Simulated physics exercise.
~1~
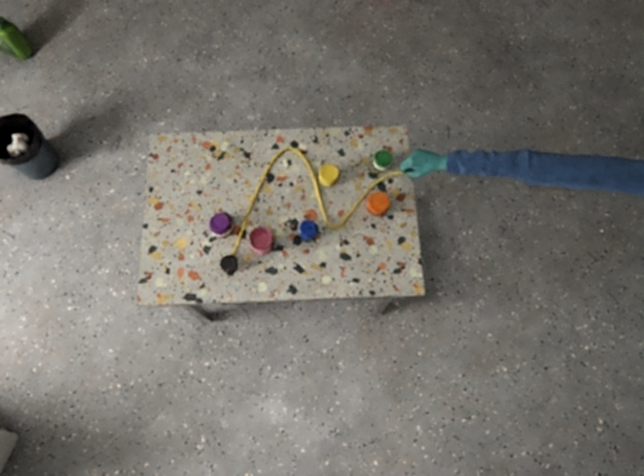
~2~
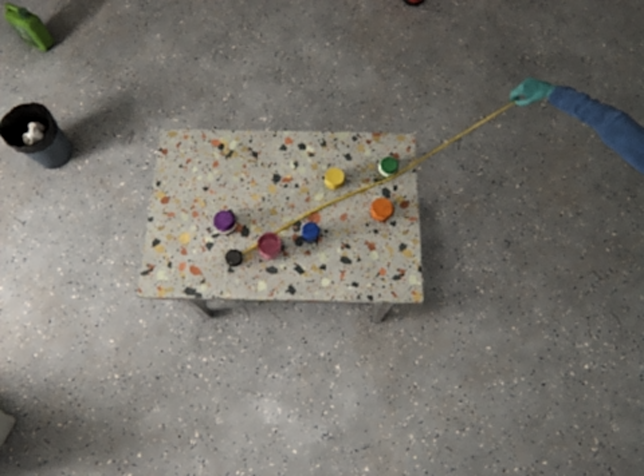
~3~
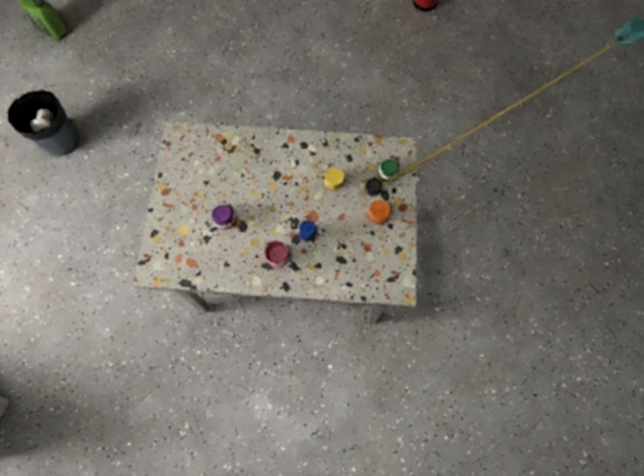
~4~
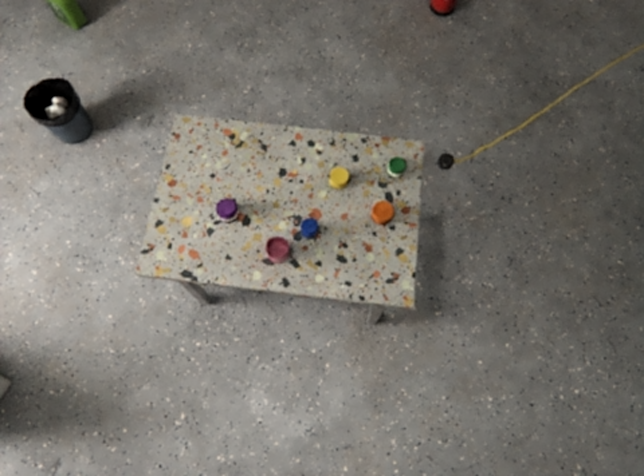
We see a gloved hand draw a yellow cord rightwards, sliding a black puck across a speckled table among six colourful containers; the pink one shifts slightly before the puck passes between the green and orange ones and ends beyond the right edge, with all six still upright on the table.
